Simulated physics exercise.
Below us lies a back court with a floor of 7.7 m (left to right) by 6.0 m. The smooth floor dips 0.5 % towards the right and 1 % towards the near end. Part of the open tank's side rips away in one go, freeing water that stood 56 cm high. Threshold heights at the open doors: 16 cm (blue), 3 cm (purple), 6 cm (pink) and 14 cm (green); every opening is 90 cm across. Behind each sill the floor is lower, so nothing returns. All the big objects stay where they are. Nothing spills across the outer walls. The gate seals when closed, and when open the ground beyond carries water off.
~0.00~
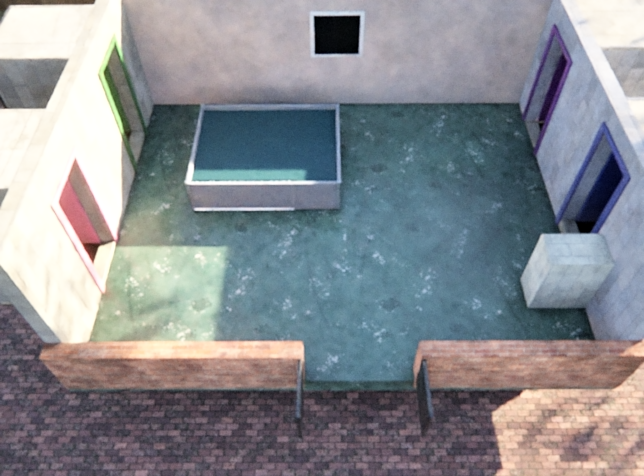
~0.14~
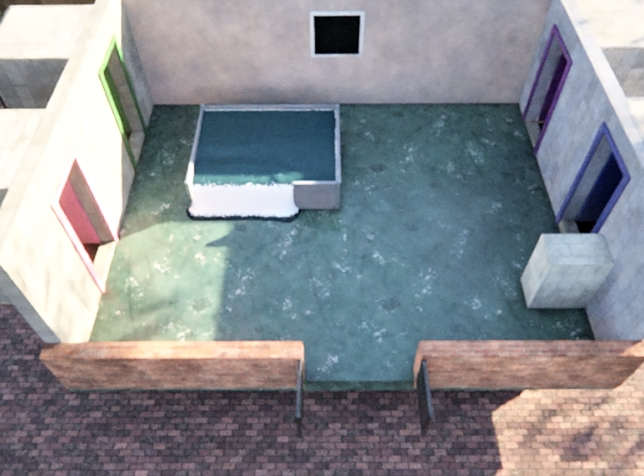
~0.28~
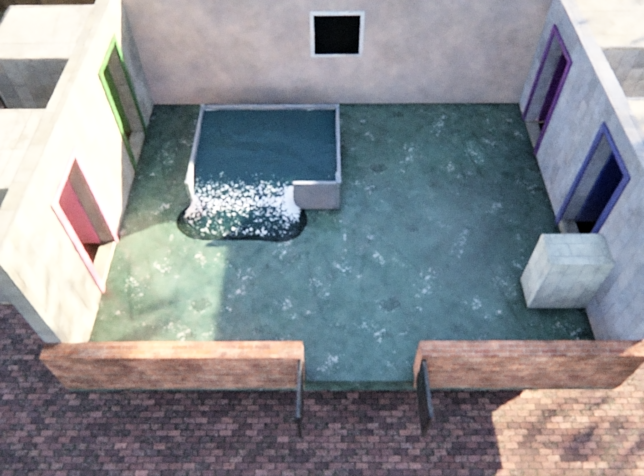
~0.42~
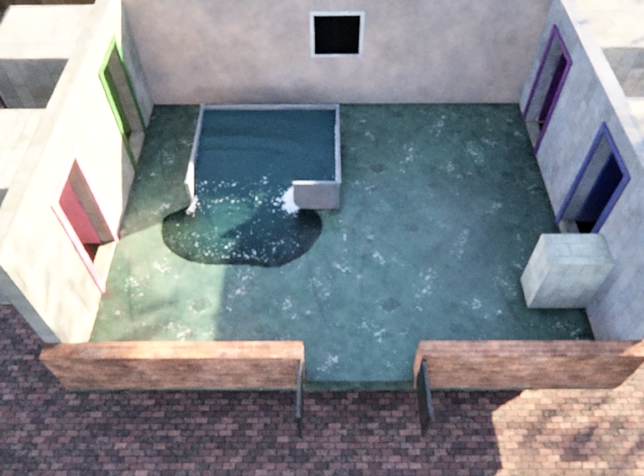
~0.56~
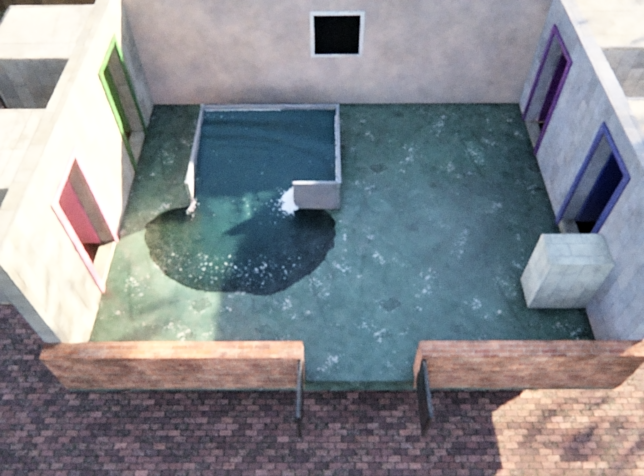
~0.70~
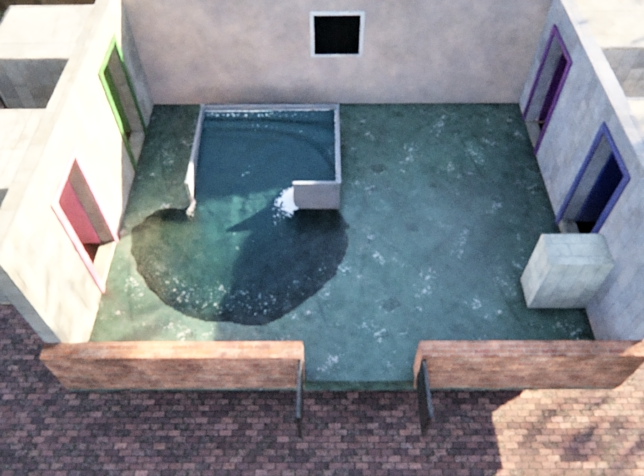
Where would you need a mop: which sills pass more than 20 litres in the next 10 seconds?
Door by door: At the blue door it keeps below the limit; at the purple door it does not reach the limit; at the pink door it goes over the limit; at the green door it keeps below the limit.
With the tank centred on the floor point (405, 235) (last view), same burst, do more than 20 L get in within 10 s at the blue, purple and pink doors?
Against that limit: Blue below, purple under, pink not over.
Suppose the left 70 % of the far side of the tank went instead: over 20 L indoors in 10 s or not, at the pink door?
Against that limit: Pink under.
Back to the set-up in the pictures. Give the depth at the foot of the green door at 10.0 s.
About 7.0 cm.
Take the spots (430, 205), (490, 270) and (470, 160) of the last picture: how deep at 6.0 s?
About 1, 3 and 0 cm.
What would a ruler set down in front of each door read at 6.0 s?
Depths in cm: Blue 1, purple 0, pink 12, green 3.
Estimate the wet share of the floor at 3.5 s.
Some 35 per cent of it.
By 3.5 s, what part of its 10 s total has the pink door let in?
About 30 per cent.
After 1.4 s water covers 30 % of the floor and is deepest (36 cm) near (216, 365); blue door not reached, purple door not reached, pink door 5 cm at the sill, 0 L in, green door not reached.
After 2.2 s water covers 30 % of the floor and is deepest (50 cm) near (95, 366); blue door not reached, purple door not reached, pink door 12 cm at the sill, 4 L in, green door not reached.
After 3.5 s water covers 35 % of the floor and is deepest (26 cm) near (95, 366); blue door not reached, purple door not reached, pink door 18 cm at the sill, 45 L in, green door not reached.
After 6.0 s water covers 65 % of the floor and is deepest (21 cm) near (585, 332); blue door not reached, purple door not reached, pink door 12 cm at the sill, 128 L in, green door 3 cm at the sill, 0 L in.
After 10.0 s water covers 85 % of the floor and is deepest (11 cm) near (436, 365); blue door 4 cm at the sill, 0 L in, purple door 3 cm at the sill, 0 L in, pink door 7 cm at the sill, 157 L in, green door 7 cm at the sill, 0 L in.
